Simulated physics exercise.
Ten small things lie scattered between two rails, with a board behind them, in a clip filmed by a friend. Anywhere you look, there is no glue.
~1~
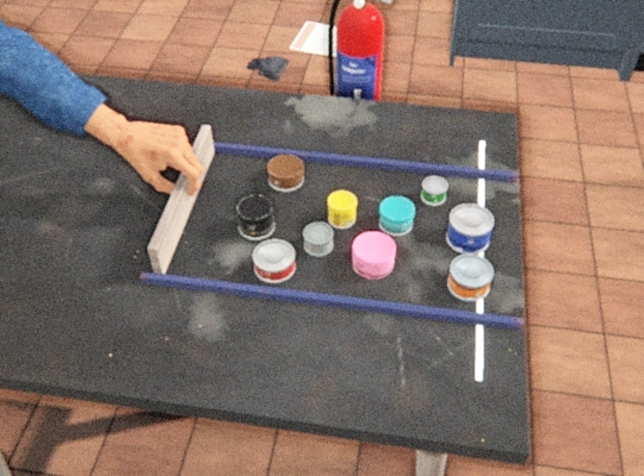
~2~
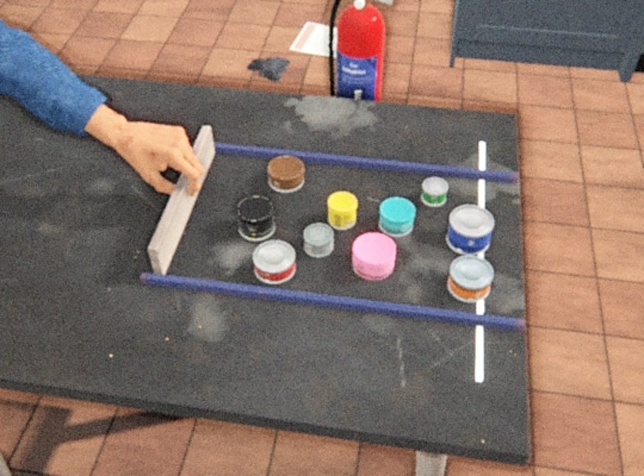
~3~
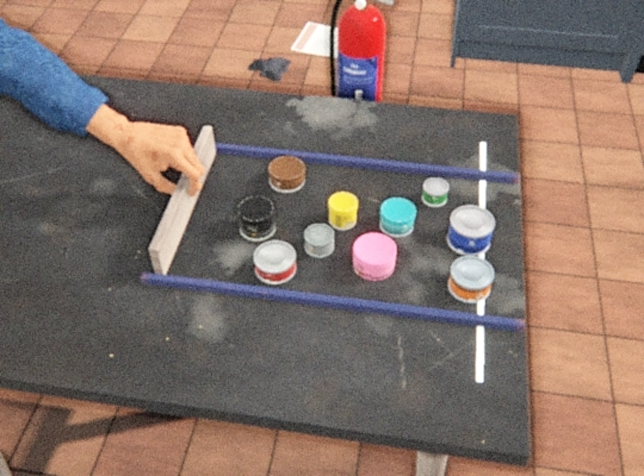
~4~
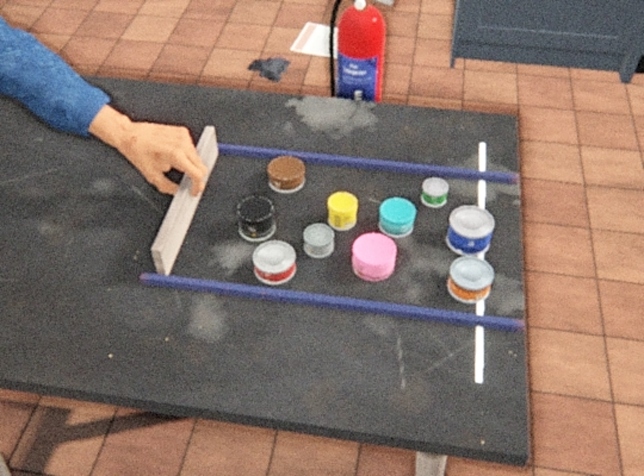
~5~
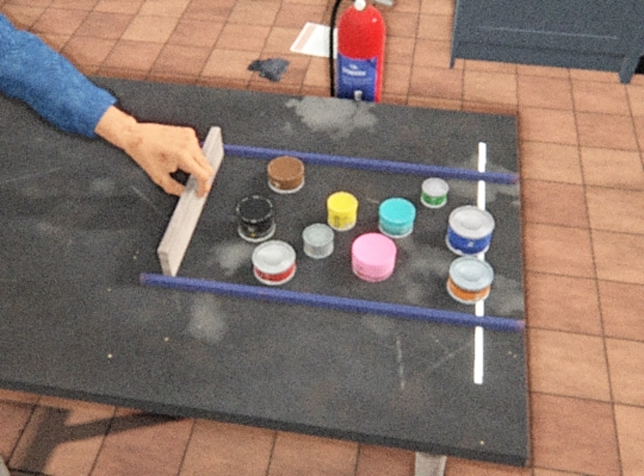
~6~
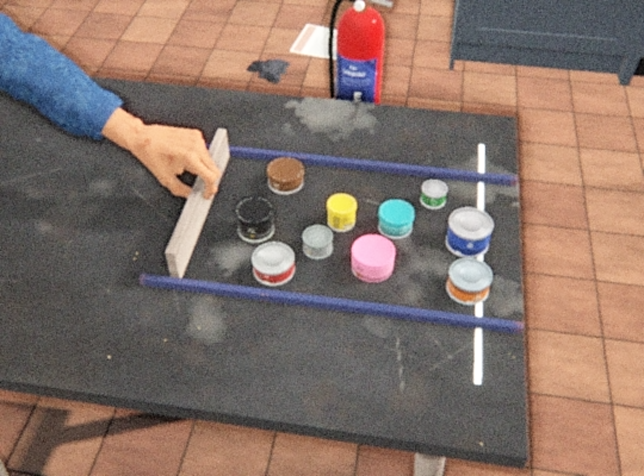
The video shows a hand holding an upright board behind ten small tins and pots scattered between two blue rails on a dark table, at first keeping still, then moving the board slightly right while the containers stay in place.
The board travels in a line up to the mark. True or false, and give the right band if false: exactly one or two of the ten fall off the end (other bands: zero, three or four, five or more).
False, five or more fall off.
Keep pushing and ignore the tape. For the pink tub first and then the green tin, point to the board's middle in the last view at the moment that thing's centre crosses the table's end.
Estimated middle: (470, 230), and (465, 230) for the other.
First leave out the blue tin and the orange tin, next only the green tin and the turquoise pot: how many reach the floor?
First 3, then 3.
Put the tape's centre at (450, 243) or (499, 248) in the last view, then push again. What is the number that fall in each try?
1 and 5.
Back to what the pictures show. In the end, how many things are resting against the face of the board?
5 of them.
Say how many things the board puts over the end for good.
That would be exactly 5.
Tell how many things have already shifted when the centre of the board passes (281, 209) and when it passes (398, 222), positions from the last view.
Answer - first 4, then 10.
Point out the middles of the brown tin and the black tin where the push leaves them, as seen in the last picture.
Okay, so first (501, 197), and next (501, 244).
Early on, none off yet; orange tin at rest near (469, 281); blue tin at rest near (469, 233); green tin at rest near (434, 194).
A while later, none off yet; orange tin travelled about its own width near (522, 287); blue tin travelled about its own width near (503, 244); green tin travelled well along near (483, 201).
Finally, the number that fall off is five or more; lost, pink tub, turquoise pot, green tin, blue tin and orange tin.
